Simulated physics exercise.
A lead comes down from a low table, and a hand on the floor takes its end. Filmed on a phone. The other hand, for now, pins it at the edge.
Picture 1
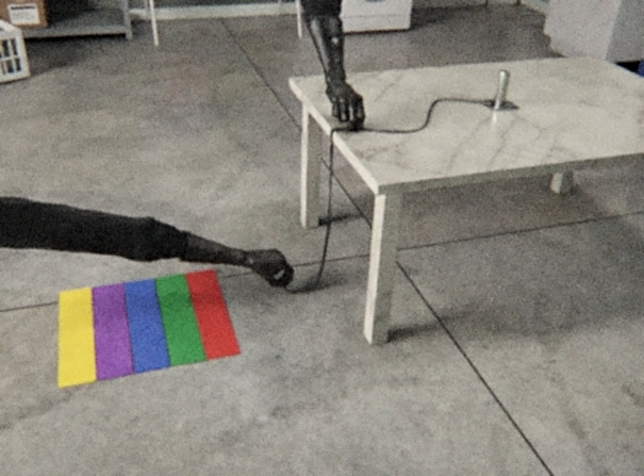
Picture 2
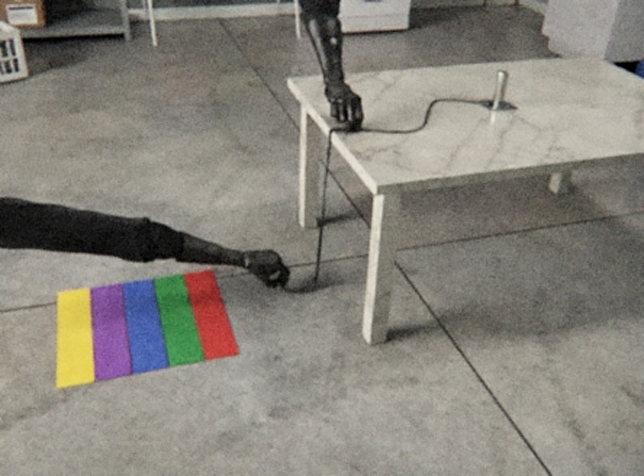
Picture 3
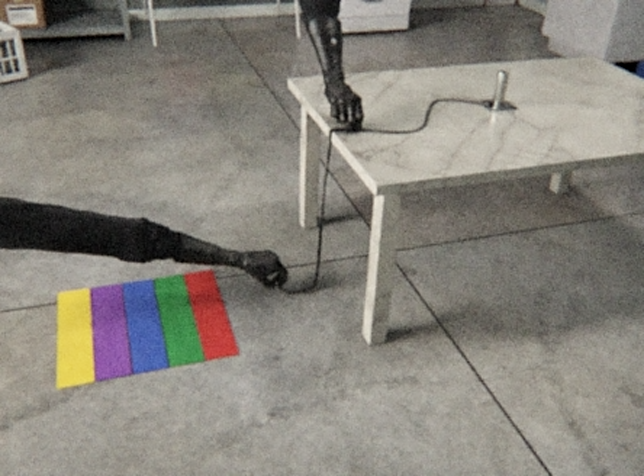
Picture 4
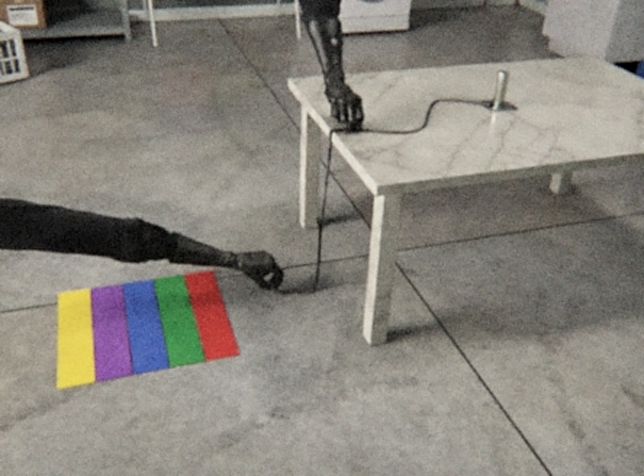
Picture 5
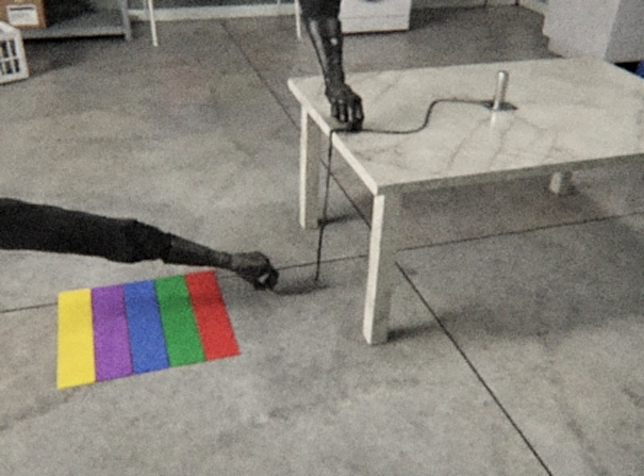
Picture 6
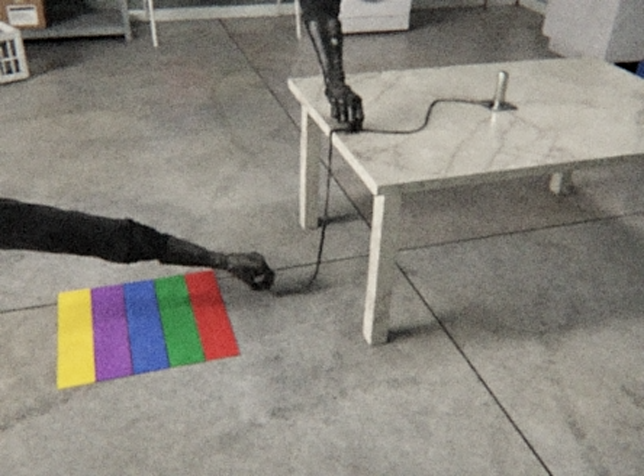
In the video, one hand pins a dark lead at the edge of a low table while another, near the floor, holds its end and moves slightly left toward the red stripe of a multicoloured panel, the hanging section swaying a little.
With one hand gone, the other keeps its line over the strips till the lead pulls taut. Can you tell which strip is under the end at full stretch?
Yes, the purple one.
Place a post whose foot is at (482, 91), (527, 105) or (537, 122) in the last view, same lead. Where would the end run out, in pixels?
Try 1 about (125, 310), try 2 about (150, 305), try 3 about (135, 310).
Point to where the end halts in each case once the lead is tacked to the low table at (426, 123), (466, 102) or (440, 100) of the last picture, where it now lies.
Result per try (px, approx.): (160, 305); (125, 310); (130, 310).
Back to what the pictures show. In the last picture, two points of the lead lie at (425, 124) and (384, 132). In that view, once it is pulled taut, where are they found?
First one close to (386, 121), second close to (336, 129).
Early on, end near (168, 303); over green.
Midway, end near (132, 309); over blue.
At the end of the slack, end near (112, 312); over purple. Over purple.
